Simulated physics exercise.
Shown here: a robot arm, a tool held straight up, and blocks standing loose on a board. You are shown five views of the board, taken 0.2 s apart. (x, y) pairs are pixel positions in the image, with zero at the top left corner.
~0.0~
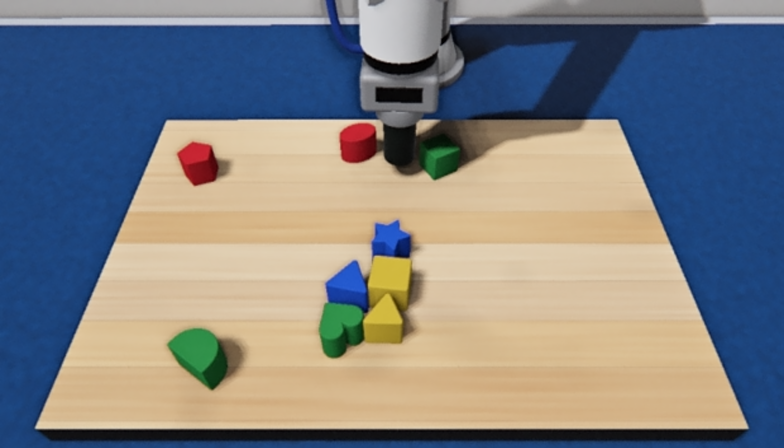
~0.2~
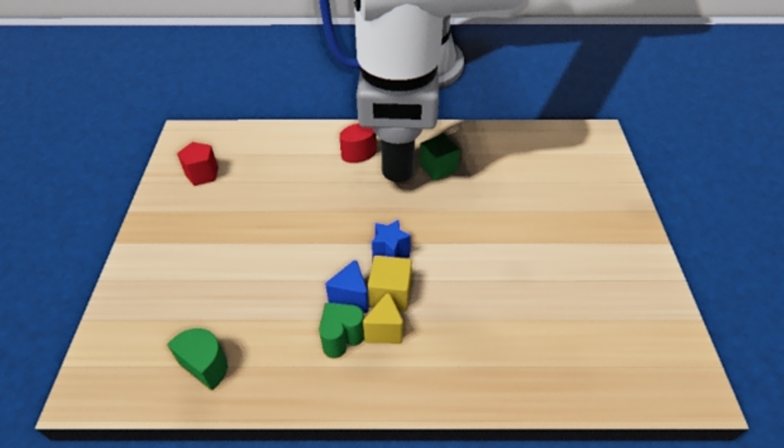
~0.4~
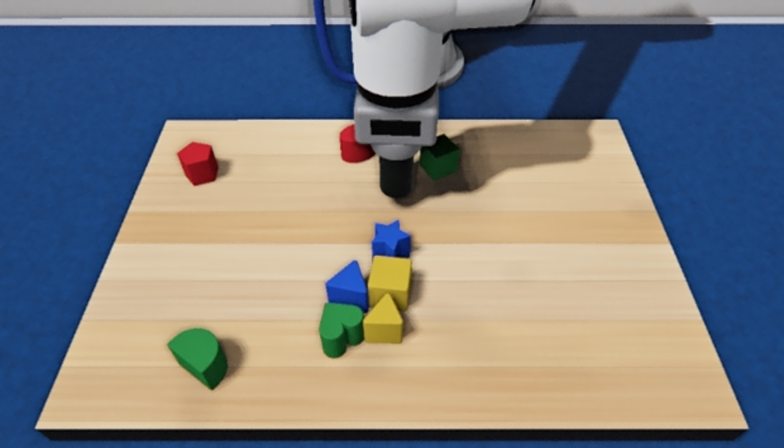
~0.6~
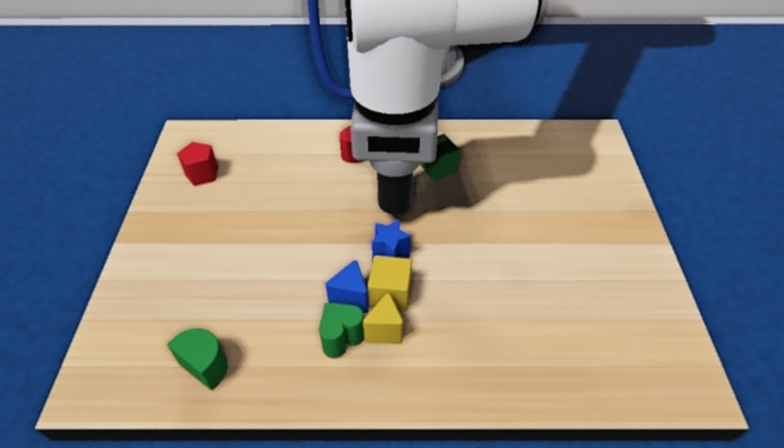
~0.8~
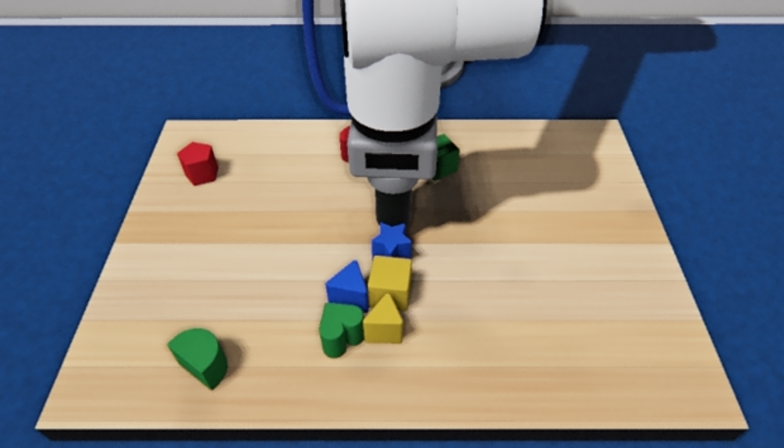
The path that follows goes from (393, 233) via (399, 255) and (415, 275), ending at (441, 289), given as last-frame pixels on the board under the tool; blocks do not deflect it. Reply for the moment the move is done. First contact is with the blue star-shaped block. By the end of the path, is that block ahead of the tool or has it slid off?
The tool no longer has it in front.
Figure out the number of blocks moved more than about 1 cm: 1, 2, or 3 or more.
Counting only shifts above 1 cm, I get three or more blocks.
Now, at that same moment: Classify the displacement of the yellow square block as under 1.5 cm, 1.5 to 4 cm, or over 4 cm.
More than 4 cm.
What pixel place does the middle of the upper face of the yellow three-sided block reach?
Its top middle: (375, 349).
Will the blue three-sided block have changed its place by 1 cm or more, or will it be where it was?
The push misses it.
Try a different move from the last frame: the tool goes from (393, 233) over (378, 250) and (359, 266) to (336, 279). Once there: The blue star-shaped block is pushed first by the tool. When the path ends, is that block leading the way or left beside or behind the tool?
Expect to find it next to or behind the tool.
What follows on the original path. Halfway along, tool at (406, 251); yellow three-sided block at (379, 343); yellow square block at (396, 306), turned 15° clockwise; blue star-shaped block at (404, 271).
At the end, tool at (443, 275); blue three-sided block unmoved; yellow three-sided block at (375, 349); yellow square block at (402, 319), turned 55° clockwise; blue star-shaped block at (431, 294), turned 20° clockwise.
